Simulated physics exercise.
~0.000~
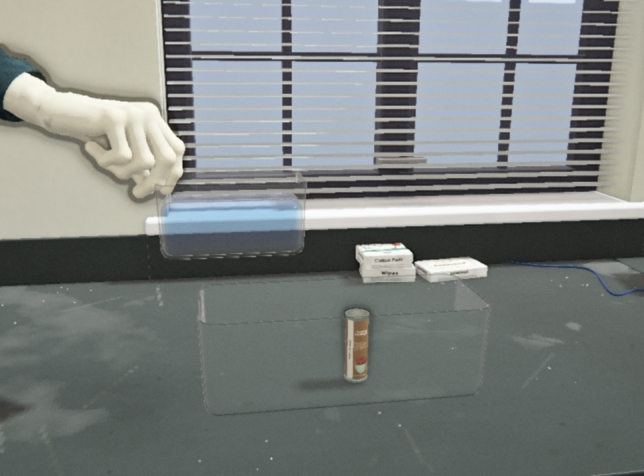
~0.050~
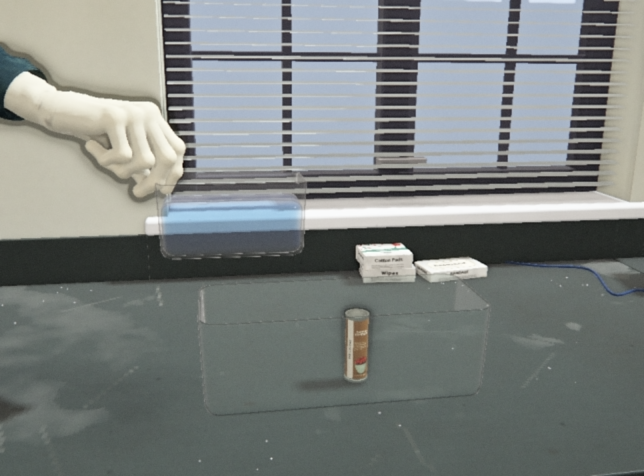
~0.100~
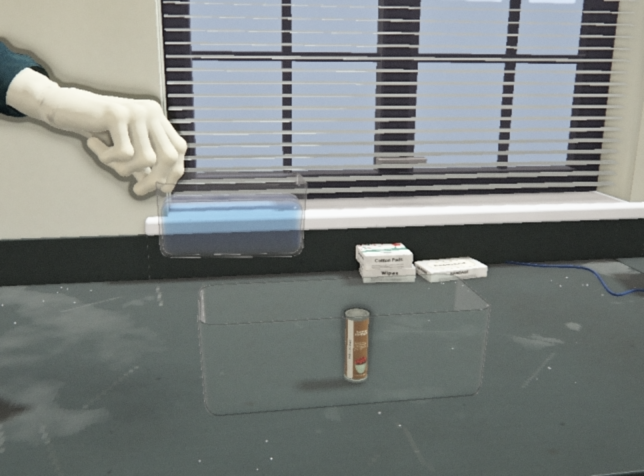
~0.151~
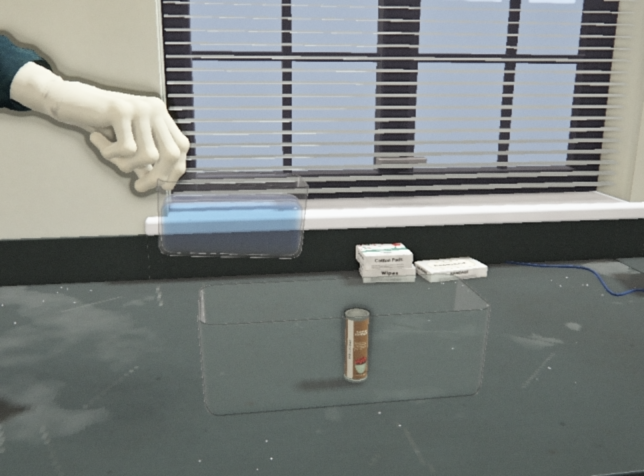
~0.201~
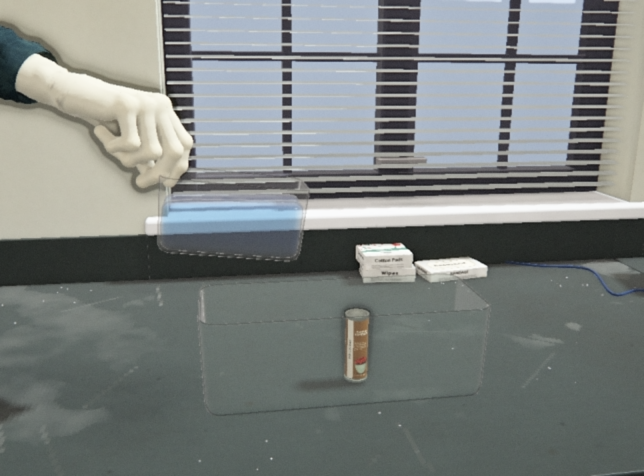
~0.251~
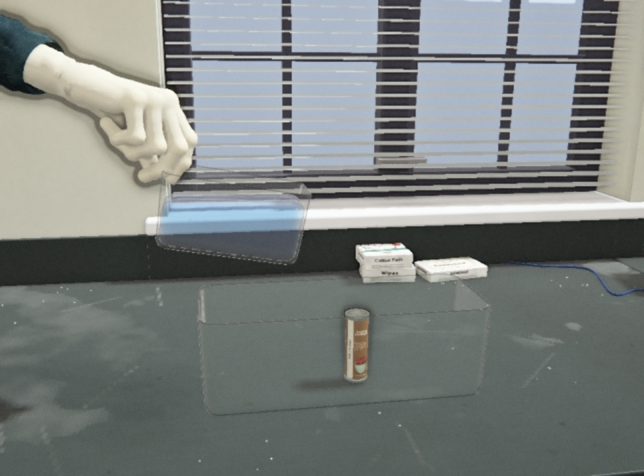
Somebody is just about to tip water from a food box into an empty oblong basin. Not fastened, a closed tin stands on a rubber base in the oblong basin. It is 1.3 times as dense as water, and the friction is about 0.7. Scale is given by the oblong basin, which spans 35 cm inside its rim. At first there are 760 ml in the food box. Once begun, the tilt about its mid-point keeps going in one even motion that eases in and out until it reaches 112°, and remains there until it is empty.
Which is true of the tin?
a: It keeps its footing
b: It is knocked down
It keeps its footing.
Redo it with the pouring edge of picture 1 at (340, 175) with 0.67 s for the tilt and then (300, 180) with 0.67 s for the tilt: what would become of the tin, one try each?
Run one: It does not tip. Run two: It tumbles.
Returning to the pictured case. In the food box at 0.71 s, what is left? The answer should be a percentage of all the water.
Fraction remaining: Approx. 54 per cent.
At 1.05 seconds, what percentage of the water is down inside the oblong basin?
Around 86 parts in a hundred.
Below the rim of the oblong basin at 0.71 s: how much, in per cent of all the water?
Around 16 percent.
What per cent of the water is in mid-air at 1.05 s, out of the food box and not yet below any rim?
I'd put it at about 4 per cent of the liquid.
After 0.71 s the tilt is 66° and 55 per cent is still to pour; the tin stands where it began.
After 1.05 s the tilt is 103° and 10 per cent is still to pour; the tin stands where it began.
After 1.40 s the tilt is 112° and 0 per cent is still to pour; the tin stands where it began.
After 1.78 s the tilt is 112° and 0 per cent is still to pour; the tin stands where it began.
In the end the tin stands where it began.
